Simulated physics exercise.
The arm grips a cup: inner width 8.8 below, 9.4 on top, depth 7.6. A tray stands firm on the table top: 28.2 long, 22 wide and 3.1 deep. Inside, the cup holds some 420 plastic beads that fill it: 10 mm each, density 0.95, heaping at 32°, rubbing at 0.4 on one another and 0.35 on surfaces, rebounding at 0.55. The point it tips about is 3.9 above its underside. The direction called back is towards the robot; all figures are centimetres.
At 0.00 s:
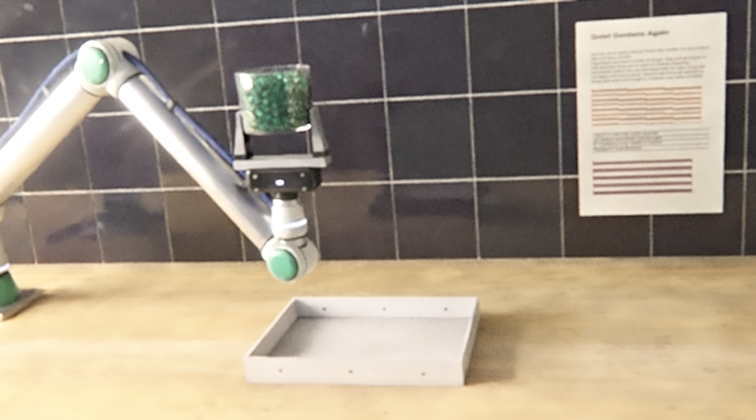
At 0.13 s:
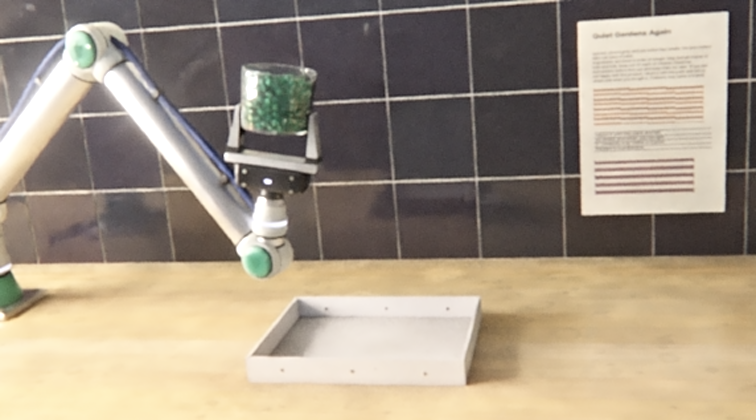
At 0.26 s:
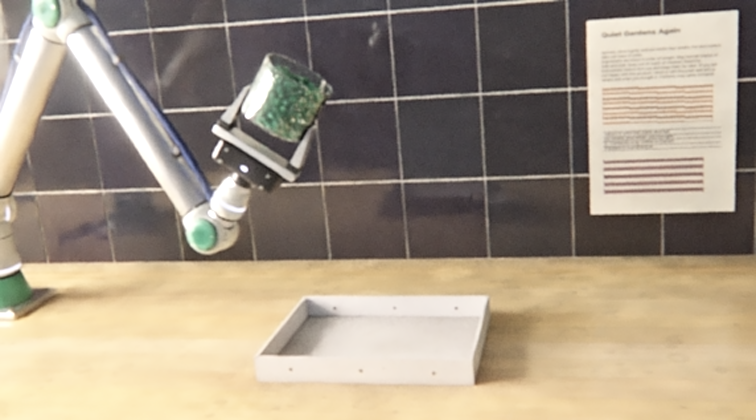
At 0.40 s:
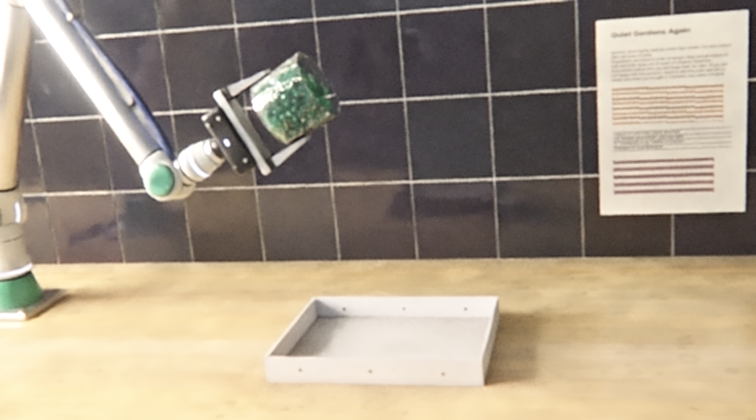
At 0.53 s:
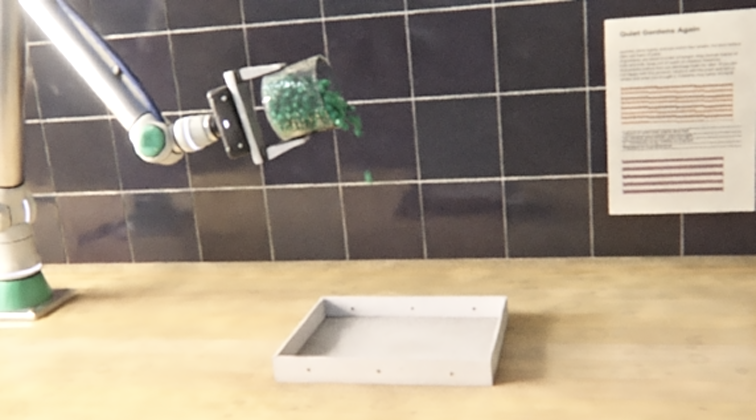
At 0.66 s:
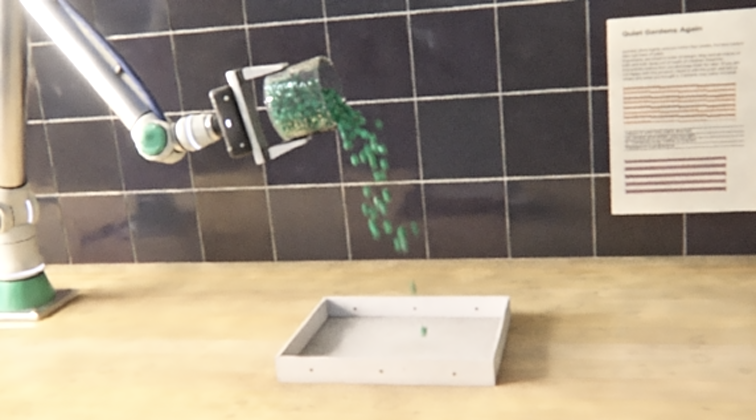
A white robot arm with green joints, seen from the front across a pale wooden table against dark tiles, lifts and draws back leftward while tilting a clear cup of green beads to the right. A shallow light-grey tray sits below, and a printed sheet hangs at right. The view shifts slightly left as beads slide over the rim and stream down, the first reaching the tray.
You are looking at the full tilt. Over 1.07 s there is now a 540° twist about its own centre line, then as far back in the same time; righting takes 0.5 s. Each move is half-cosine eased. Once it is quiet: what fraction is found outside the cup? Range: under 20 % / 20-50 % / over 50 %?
More than 50 %.
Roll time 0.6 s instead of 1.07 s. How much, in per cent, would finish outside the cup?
Then roughly 55 per cent.
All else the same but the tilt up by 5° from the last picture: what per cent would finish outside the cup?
In that case I'd say some 85 per cent.
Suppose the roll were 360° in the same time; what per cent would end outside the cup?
That would come to close to 70 in a hundred.
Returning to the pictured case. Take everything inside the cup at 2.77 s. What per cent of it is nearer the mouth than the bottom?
Around 35 per cent.
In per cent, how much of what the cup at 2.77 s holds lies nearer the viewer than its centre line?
About 80 %.
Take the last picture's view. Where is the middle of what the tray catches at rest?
Near pixel (439, 341).
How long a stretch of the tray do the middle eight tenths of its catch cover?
It spans something like 22 centimetres, give or take.
After 1.72 s, tipped 78°, highest piece 38 above the table; 199 in the cup, 183 in the tray, 14 on the table or floor, 29 in flight or on a rim.
After 2.77 s, tipped 78°, highest piece 37 above the table; 264 in the tray, 125 in the cup, 23 on the table or floor, 13 in flight or on a rim.
After 3.50 s, upright, highest piece 38 above the table; 281 in the tray, 120 in the cup, 23 on the table or floor, 1 in flight or on a rim.
After 4.20 s, upright, highest piece 37 above the table; 282 in the tray, 120 in the cup, 23 on the table or floor.
In the end, 282 in the tray, 120 in the cup, 23 on the table or floor. That is 72 % outside the cup.
